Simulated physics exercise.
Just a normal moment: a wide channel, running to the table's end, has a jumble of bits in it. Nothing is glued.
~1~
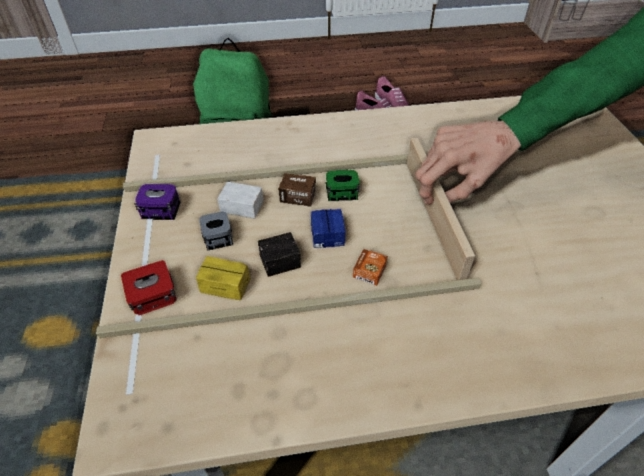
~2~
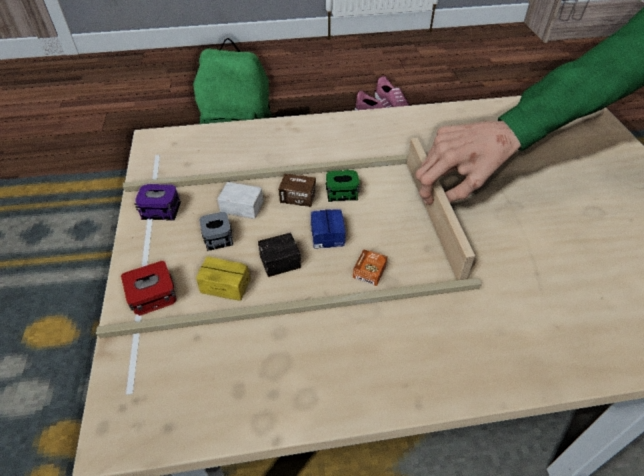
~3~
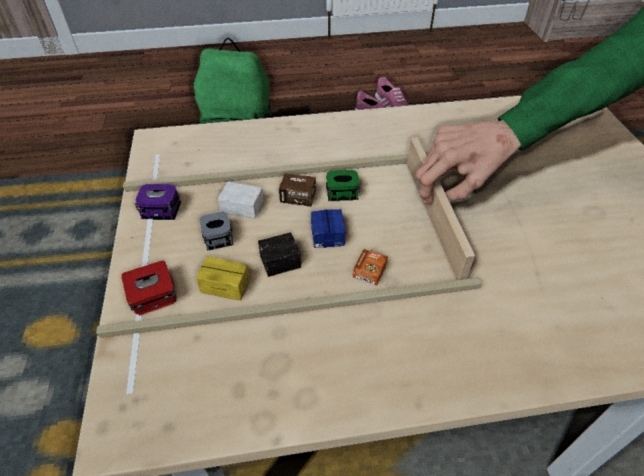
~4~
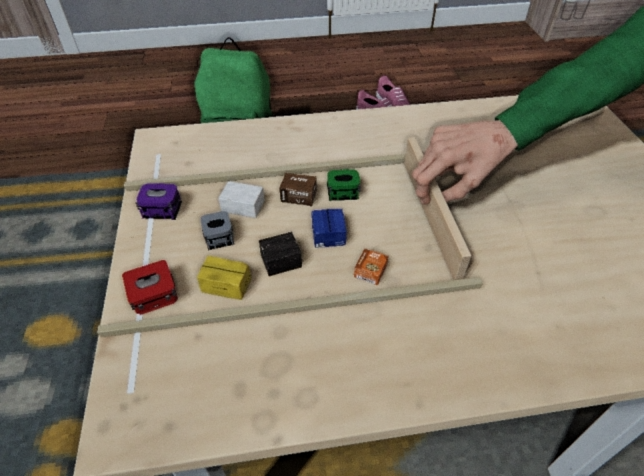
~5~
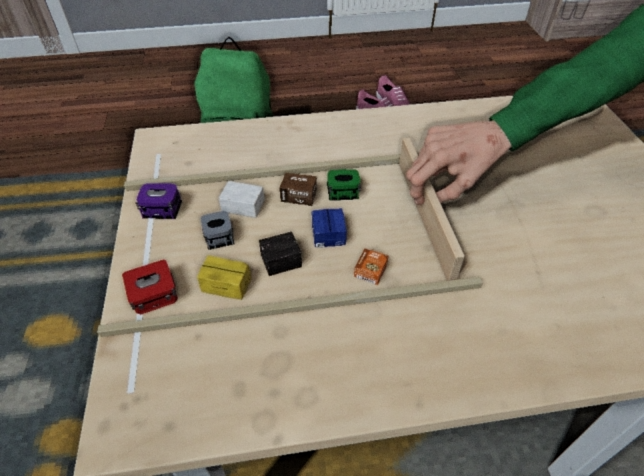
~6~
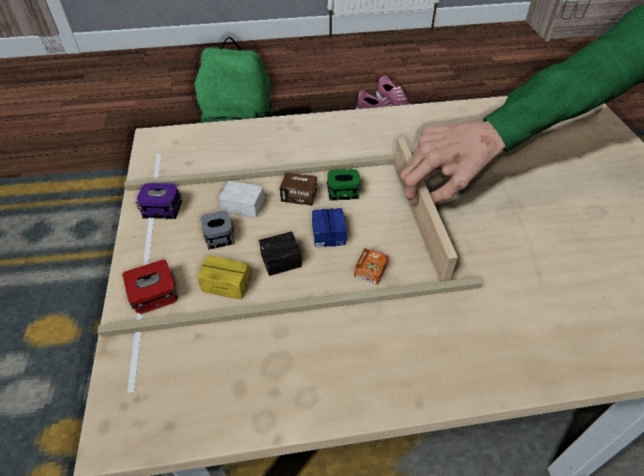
On a pale wooden table, a hand in a green sleeve slid an upright board slightly left between two strips, toward a scatter of small colourful cases and blocks, which stayed where they were.
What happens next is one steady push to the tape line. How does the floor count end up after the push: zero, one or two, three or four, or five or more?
From what happens, the ones that come off the end make five or more in total.
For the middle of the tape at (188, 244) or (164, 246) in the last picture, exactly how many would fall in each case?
It would be 3 and 4.
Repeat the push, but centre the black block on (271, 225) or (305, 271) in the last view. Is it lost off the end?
In turn it goes down, then goes down.
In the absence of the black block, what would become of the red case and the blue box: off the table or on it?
So the red case goes off the edge and the blue box is still there.
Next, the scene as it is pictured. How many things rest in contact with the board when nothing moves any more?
Contact count: 4.
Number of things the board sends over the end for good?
Taken together, the number is 6.
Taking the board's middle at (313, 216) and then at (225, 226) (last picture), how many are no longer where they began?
6 at one spot and 10 at the other.
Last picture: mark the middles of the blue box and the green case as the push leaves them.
The blue box comes to rest close to (129, 241), while the green case rests close to (133, 207).
A little later, none off yet; purple case at rest near (160, 201); red case at rest near (151, 287); grey case at rest near (218, 230).
Next, none off yet; purple case tilted a little near (110, 203); red case moving near (144, 289); grey case shifted about its own width near (187, 232).
When it is over, the number that fall off is five or more; down, brown box, white block, yellow box, grey case, red case and purple case.
